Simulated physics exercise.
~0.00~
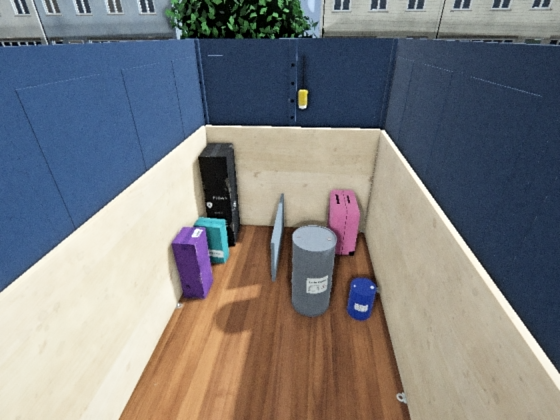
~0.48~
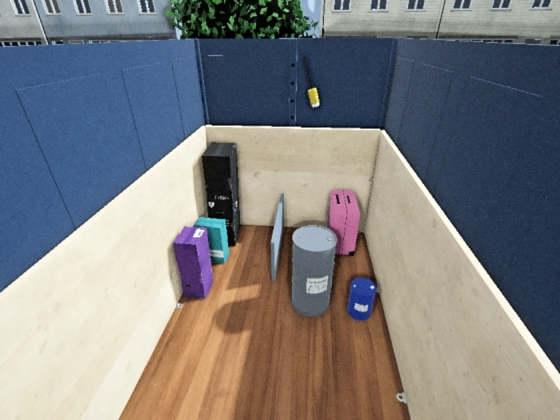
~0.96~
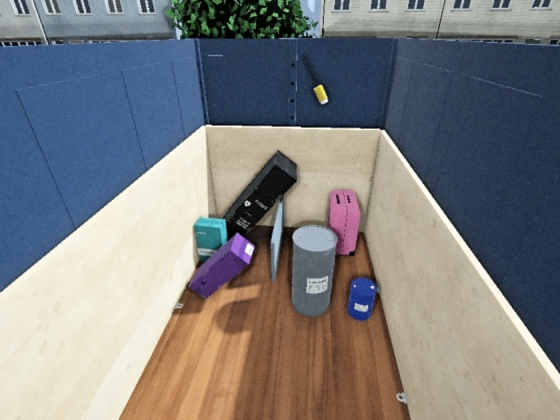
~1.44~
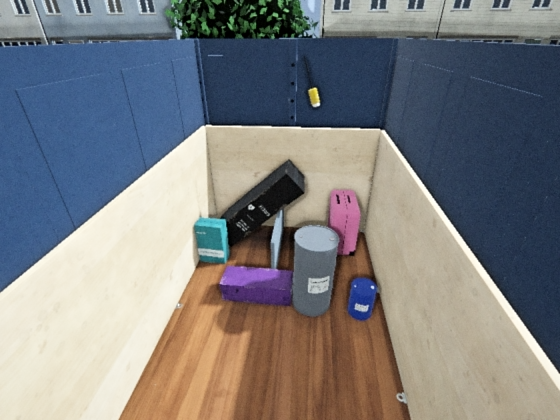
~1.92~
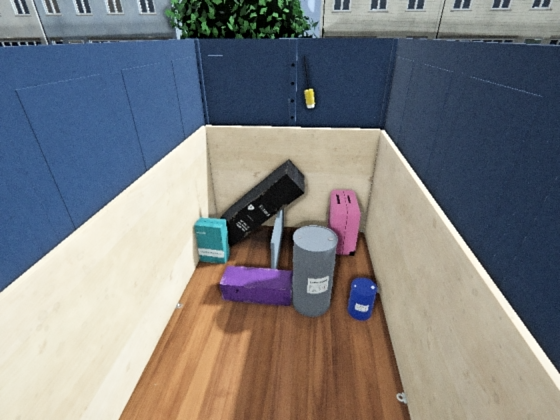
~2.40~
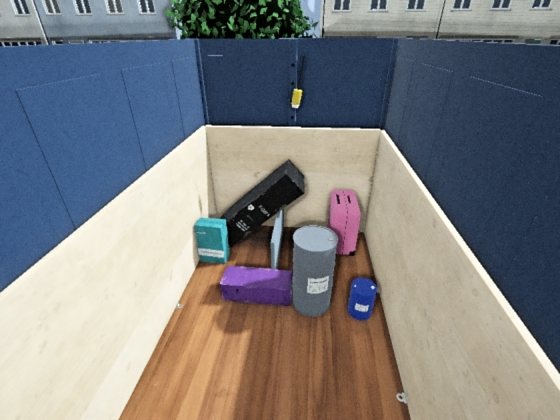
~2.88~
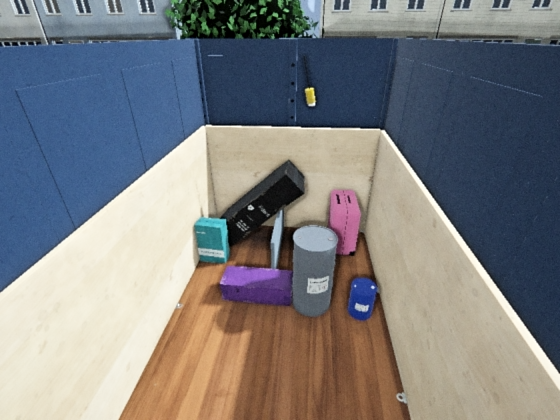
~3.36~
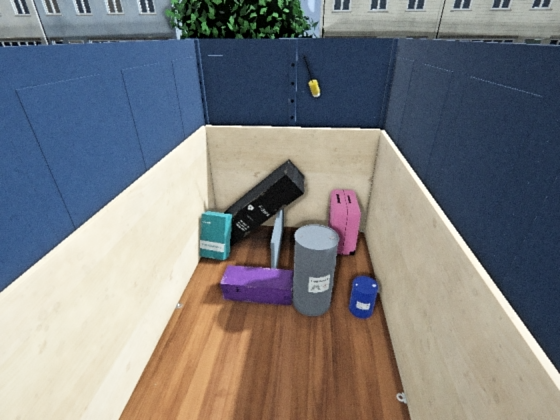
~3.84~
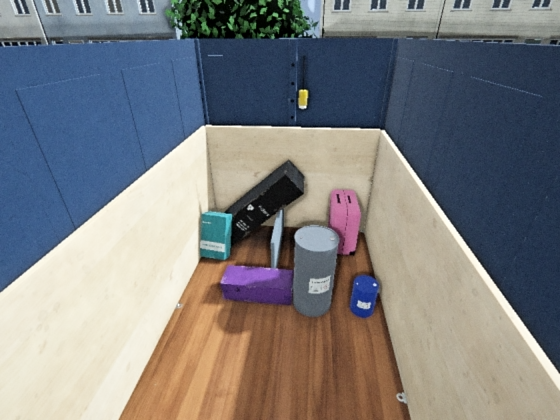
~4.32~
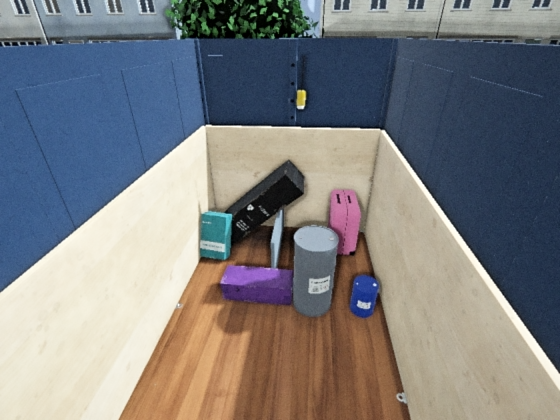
In a moving van's load bay, a lamp swings as the black box tips right and rests leaning, while the purple box topples right onto its side beside the grey drum; the turquoise box later shifts slightly, and the pink case, drum and blue canister stay upright.
